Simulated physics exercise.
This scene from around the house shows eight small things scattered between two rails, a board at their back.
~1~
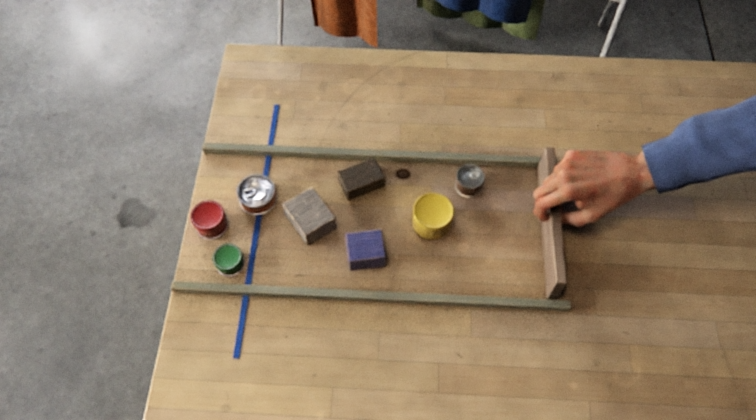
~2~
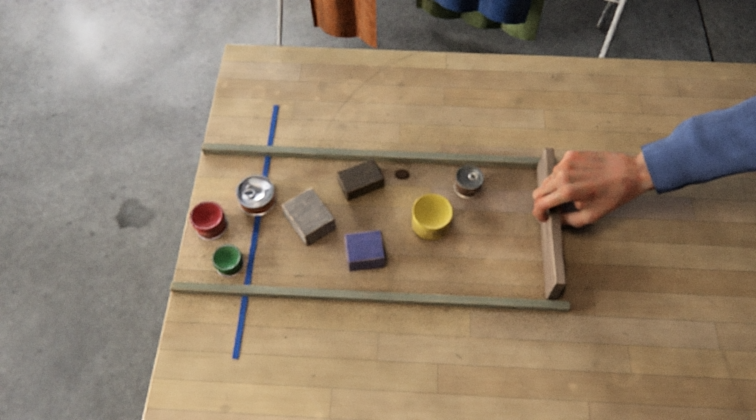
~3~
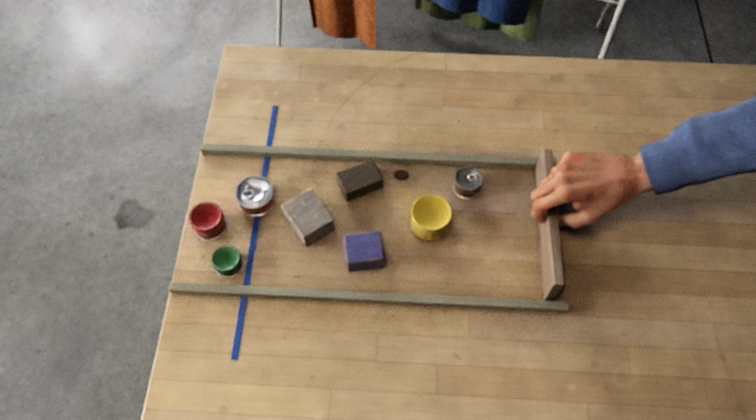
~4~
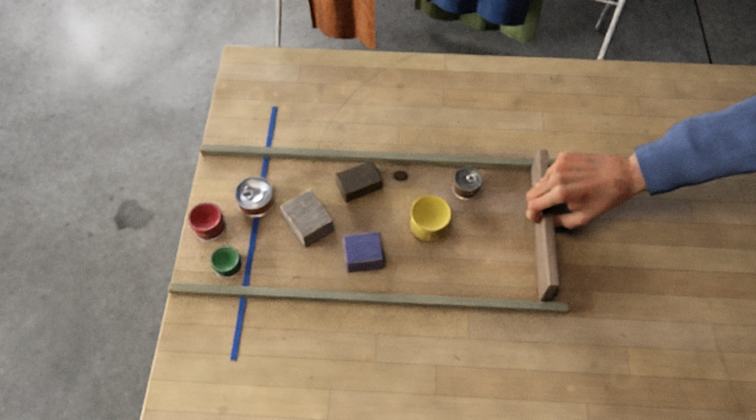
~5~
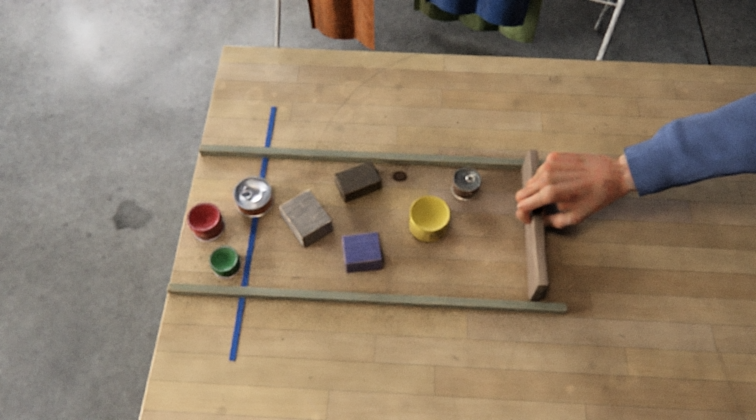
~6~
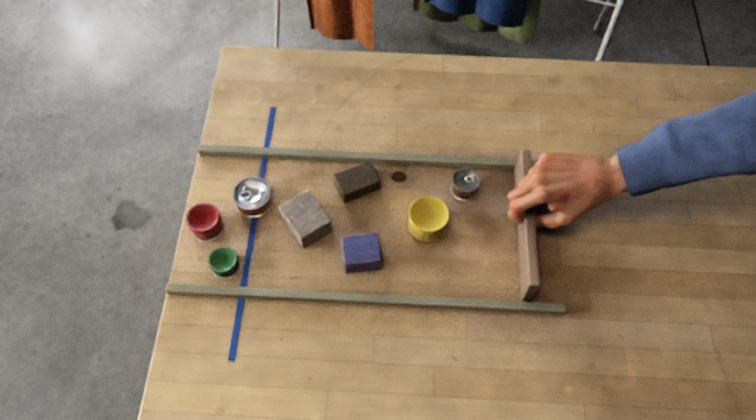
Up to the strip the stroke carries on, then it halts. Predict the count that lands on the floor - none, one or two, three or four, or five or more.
The count on the floor is one or two.
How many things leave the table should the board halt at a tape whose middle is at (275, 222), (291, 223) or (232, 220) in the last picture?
It would be 0, 0 and 3.
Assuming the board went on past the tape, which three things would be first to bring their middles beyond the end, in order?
Sequence: Red pot, orange pot, grey block.
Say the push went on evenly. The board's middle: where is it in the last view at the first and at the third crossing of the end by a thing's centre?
At (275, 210) for the first, at (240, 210) for the third.
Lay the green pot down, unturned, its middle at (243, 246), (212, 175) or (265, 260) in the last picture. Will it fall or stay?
Taking the spots in order, it holds firm, plunges, and holds firm.
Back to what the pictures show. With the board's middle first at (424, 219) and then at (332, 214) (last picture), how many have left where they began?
First 2 and then 6.
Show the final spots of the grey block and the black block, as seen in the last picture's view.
The grey block finishes at (195, 218); the black block finishes at (212, 175).
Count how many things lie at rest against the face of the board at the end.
Number: 3.
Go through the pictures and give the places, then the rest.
Red pot (210, 220); green pot (229, 260); orange pot (257, 195); board (551, 221); tape (258, 218), in the first picture.
Green pot (228, 261); brown tin (469, 182), in the second picture.
Orange pot (255, 196); board (548, 223), in the third picture.
Red pot (207, 222); black block (359, 181), in the fourth picture.
Green pot (225, 262); blue block (362, 253), in the fifth picture.
Red pot (205, 222); green pot (224, 263); orange pot (253, 197); board (526, 224); tape (254, 221), in the sixth picture.
A little later, none off yet; red pot at rest near (205, 222); green pot at rest near (224, 263); orange pot at rest near (253, 197).
Next, none off yet; red pot at rest near (205, 222); green pot at rest near (224, 263); orange pot moving near (247, 194).
When it is over, the number that fall off is one or two; down, orange pot and red pot.
